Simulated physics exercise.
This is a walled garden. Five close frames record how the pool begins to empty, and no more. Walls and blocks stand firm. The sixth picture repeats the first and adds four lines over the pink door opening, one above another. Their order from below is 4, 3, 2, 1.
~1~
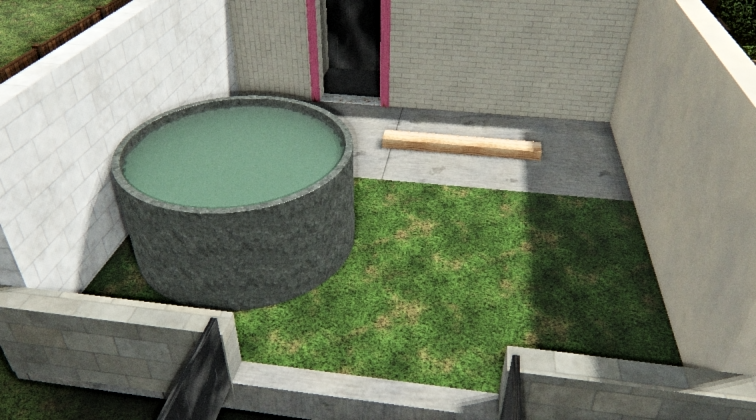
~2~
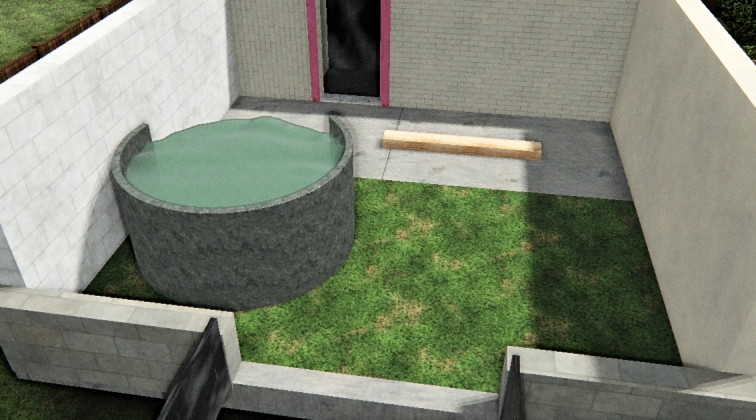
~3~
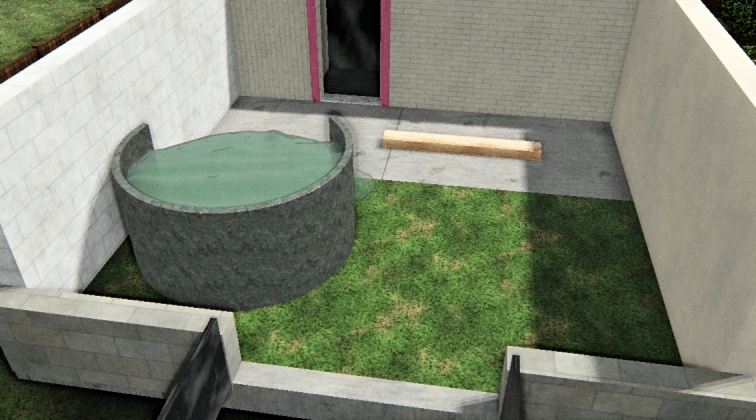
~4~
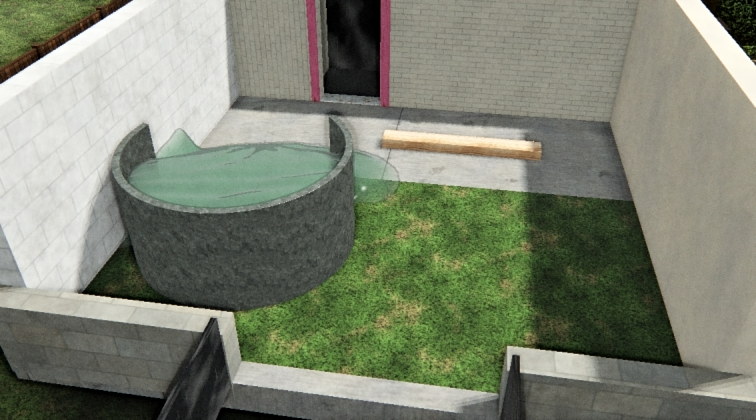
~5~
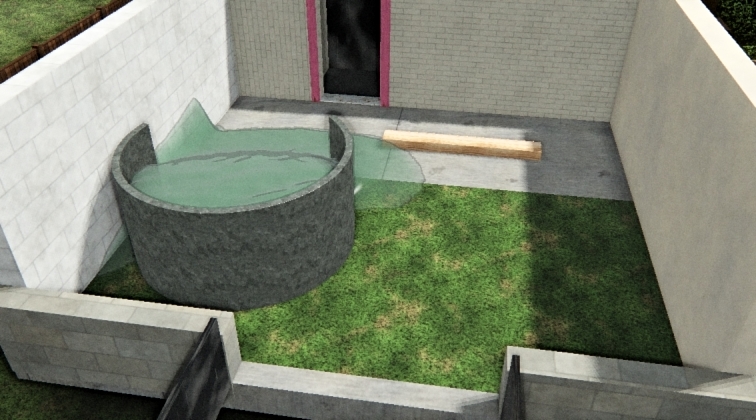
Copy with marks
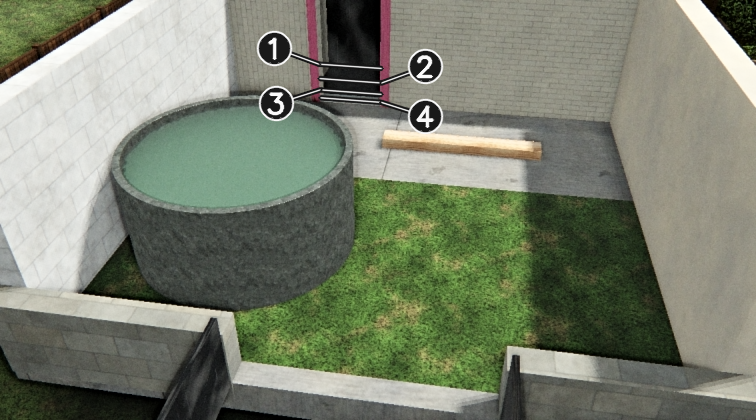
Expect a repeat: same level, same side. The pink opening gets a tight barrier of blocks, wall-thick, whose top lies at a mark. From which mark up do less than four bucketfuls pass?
That is line 1.
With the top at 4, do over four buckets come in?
Yes.
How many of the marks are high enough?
One of the four.
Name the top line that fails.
The answer is 2.
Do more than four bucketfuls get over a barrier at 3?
Yes.
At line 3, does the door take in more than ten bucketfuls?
Yes, it does.
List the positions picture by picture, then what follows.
The first frame shows water in the pool at rest, its middle at (237, 153); foot of the pink doorway at (350, 104); open gate at (366, 324).
In the second frame, water covers 3 % of the ground, its front hidden from here.
In the third frame, water covers 7 % of the ground, its front hidden from here.
In the fourth frame, 12 % of the ground under water, visible out to (378, 195).
In the fifth frame, 19 % of the ground under water, visible out to (102, 266).
In white, 1 at (350, 66); 2 at (350, 80); 3 at (350, 92); 4 at (350, 100); from the bottom up 4, 3, 2, 1.
If 1 is chosen, a splash gets over, under a bucket.
If 2 is chosen, about 9 bucketfuls get in.
If 3 is chosen, dozens of bucketfuls pour in.
If 4 is chosen, dozens of bucketfuls pour in.
